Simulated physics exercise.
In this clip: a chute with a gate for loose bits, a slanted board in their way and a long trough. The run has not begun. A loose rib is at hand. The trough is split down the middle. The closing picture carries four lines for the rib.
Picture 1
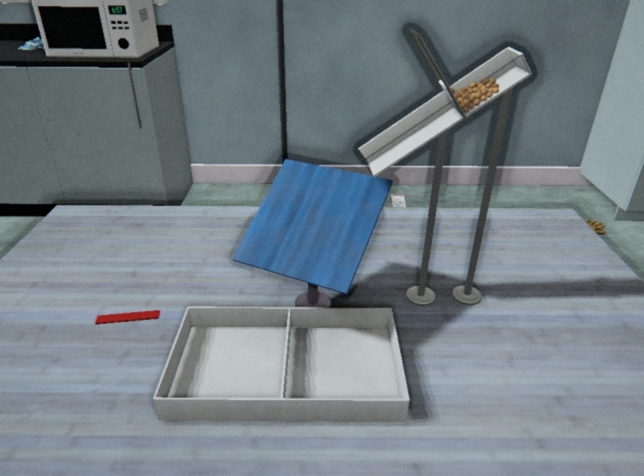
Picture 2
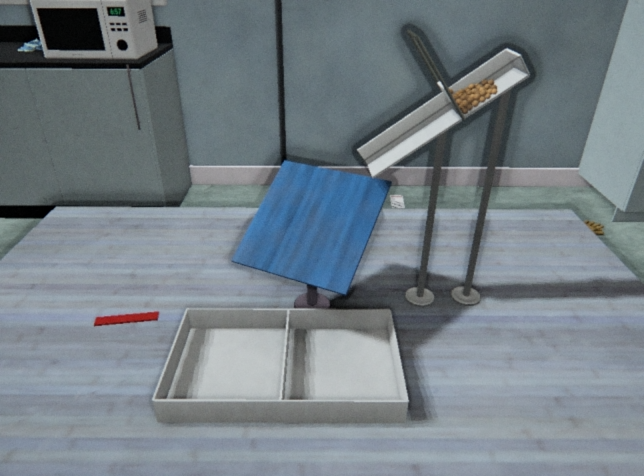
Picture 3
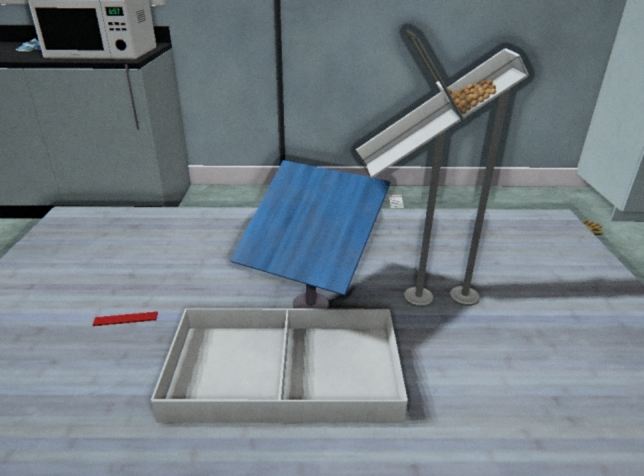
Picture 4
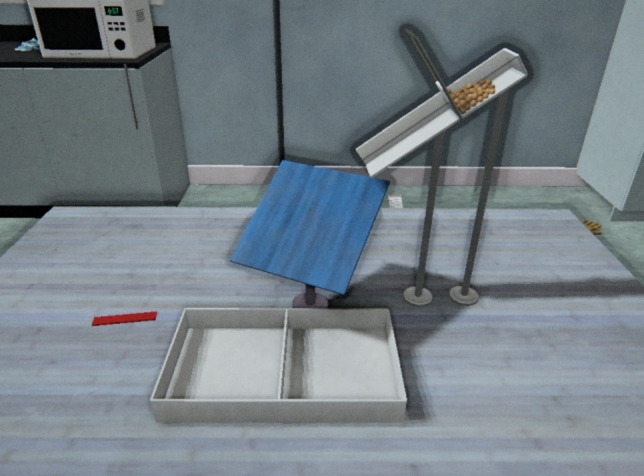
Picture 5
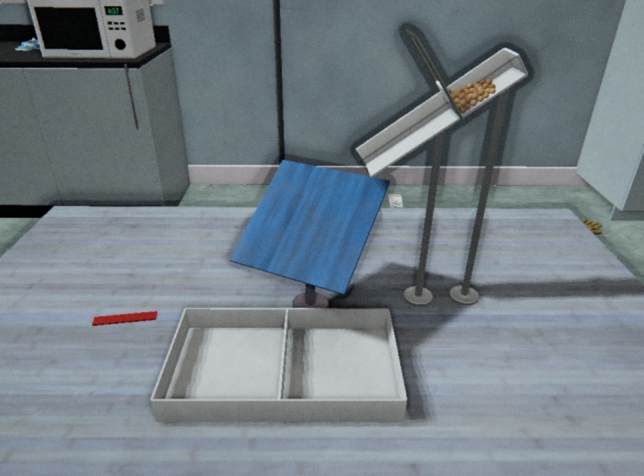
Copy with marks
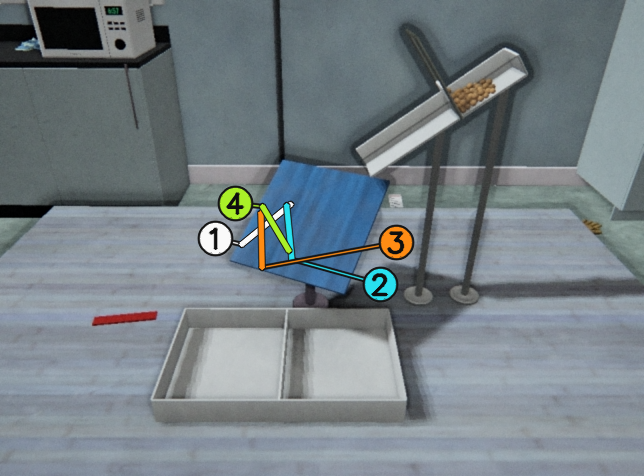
In a kitchen-like room with a microwave on a dark counter, a blue slanted board stands on a pale wooden table behind a divided white tray. Small tan pieces sit behind a gate in a raised, tilted chute, a red strip lies at left, and nothing noticeably moves throughout.
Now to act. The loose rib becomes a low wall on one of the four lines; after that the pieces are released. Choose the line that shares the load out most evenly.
Best: 4.
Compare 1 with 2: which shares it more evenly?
That would be 2.
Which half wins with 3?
Left.
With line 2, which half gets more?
More lands on the right.
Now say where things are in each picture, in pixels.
In the first picture, load behind the gate near (472, 95), round wooden beads; lip of the chute near (372, 170), sloping fairly steeply.
In the second picture, middle of the board near (312, 221), tilted fairly steeply; middle of its low edge near (285, 277); of its high edge near (336, 170).
In the third picture, front corners of the trough near (152, 400) and (406, 401); front end of its middle wall near (279, 401); gate still shut near (443, 90).
In the fourth picture, middle of the load near (468, 96); lip near (369, 171).
In the fifth picture, middle of the load near (468, 96); lip near (369, 171).
On the marked copy, line 1 from (290, 204) to (241, 244); line 2 from (286, 205) to (291, 259); line 3 from (260, 212) to (262, 267); line 4 from (262, 206) to (288, 250).
With 1, of what is caught, the whole lot in the left half, none at all in the right.
With 2, of what is caught, close to a quarter in the left half, the bulk in the right.
With 3, of what is caught, all but a few in the left half, only a few in the right.
With 4, of what is caught, close to half in the left half, close to half in the right.
